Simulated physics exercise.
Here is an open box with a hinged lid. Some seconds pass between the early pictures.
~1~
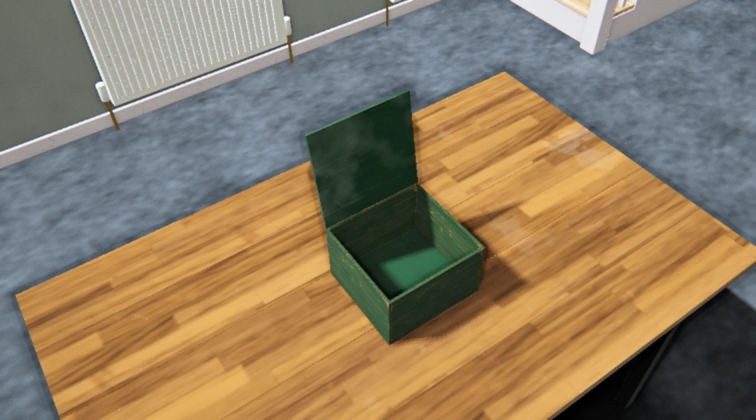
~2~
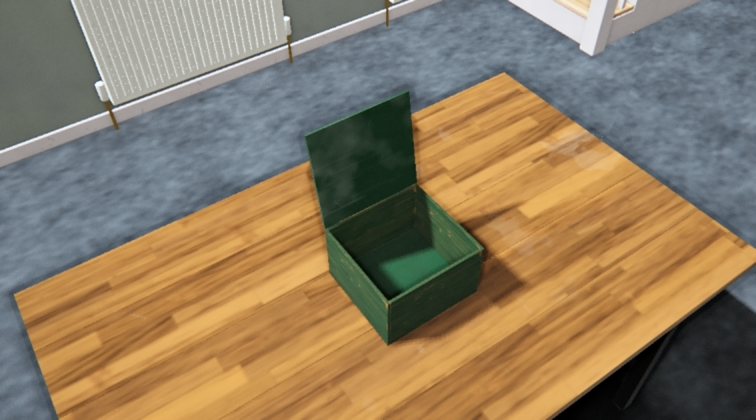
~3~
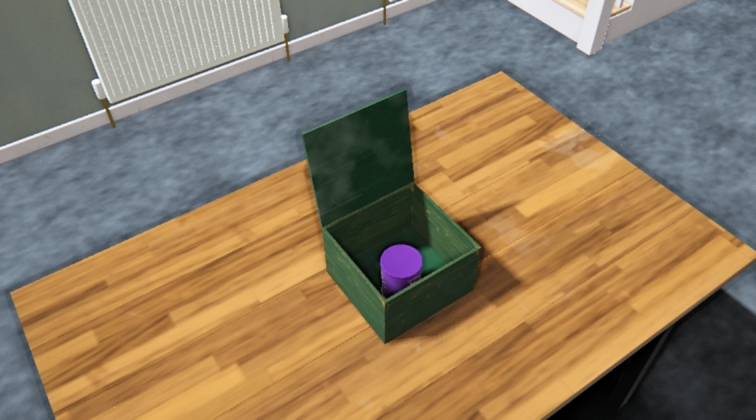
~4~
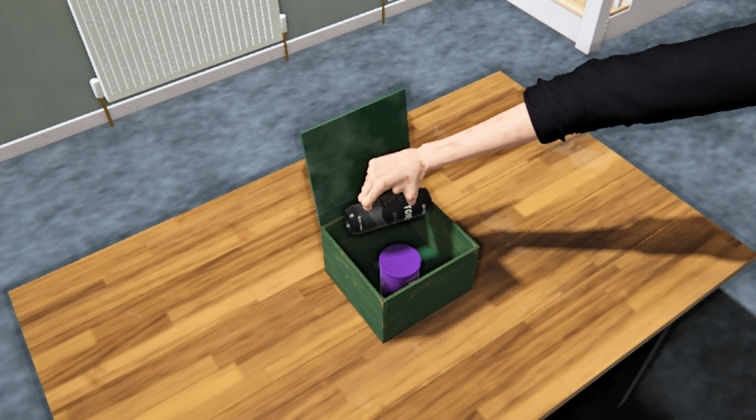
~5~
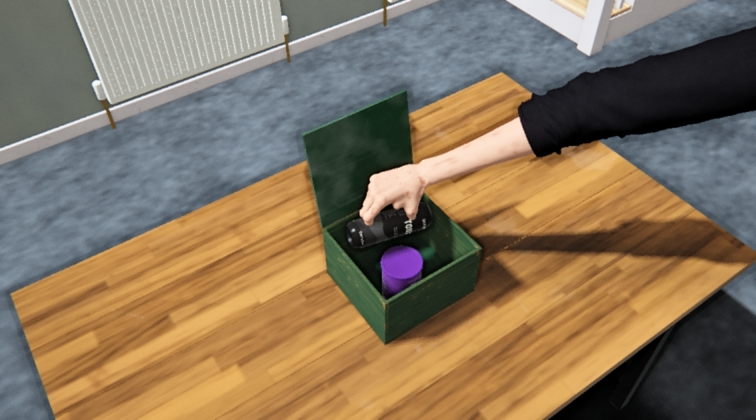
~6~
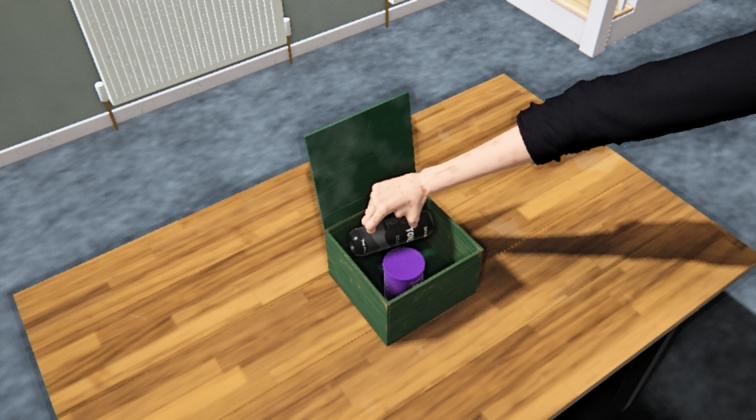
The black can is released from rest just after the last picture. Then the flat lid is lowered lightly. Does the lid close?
The lid shuts flat.
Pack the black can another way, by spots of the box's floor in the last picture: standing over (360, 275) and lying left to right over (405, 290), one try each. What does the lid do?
First, it stays ajar; second, it stays ajar.
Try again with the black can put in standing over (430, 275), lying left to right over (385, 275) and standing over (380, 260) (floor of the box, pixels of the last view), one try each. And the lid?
In the first case it will not close; in the second case it shuts flat; in the third case it will not close.
Then, 0.30 s later than the last frame, black can moved well along near (385, 254).
Then, 1.50 s later than the last frame, lid 70° above the rim; black can moved well along near (384, 251).
Then, 1.70 s later than the last frame, lid 48° above the rim; black can moved well along near (384, 251).
Then, 1.90 s later than the last frame, lid 17° above the rim; black can moved well along near (384, 251).
When it is over, lid shut; moved from the start, black can; purple tin as before. End places, in pixels of the last picture, black can near (384, 251).
